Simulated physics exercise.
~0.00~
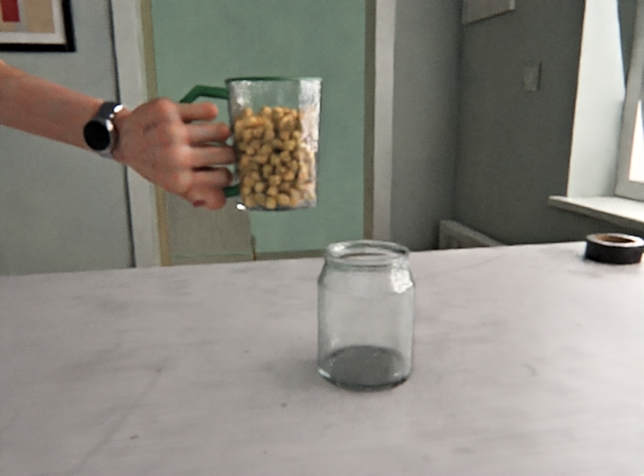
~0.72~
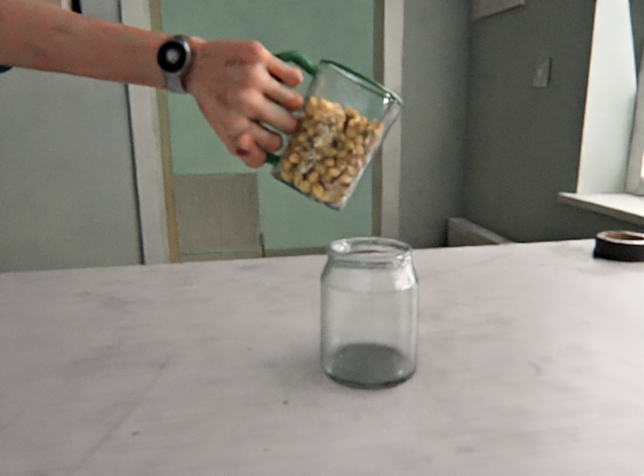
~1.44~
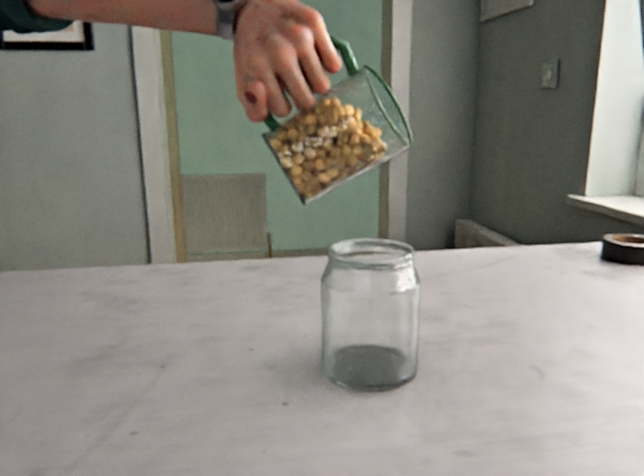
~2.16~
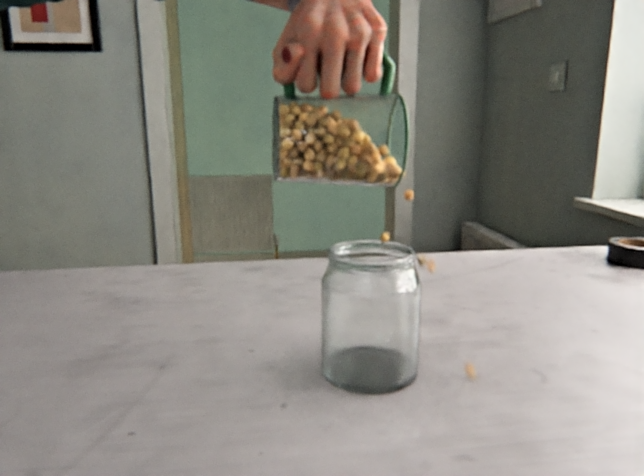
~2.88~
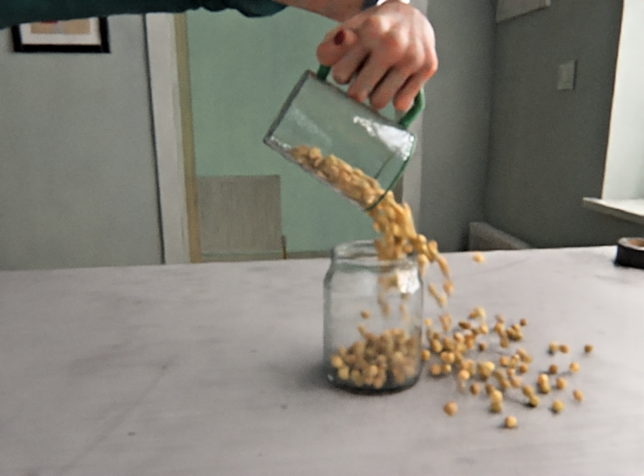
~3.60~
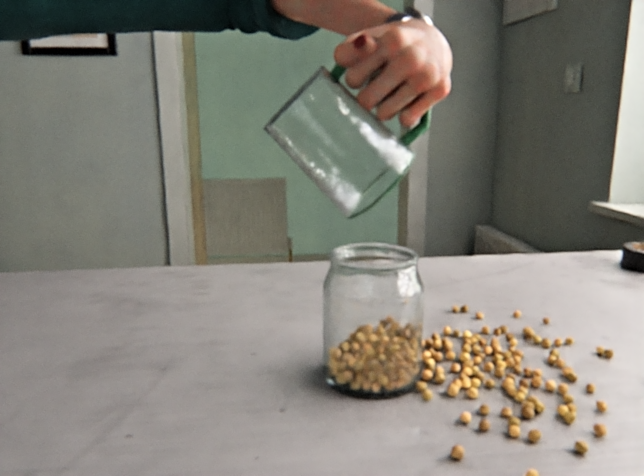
Hand tipping dried chickpeas from a clear green-handled cup into a glass jar, most landing inside and some scattering across the table.
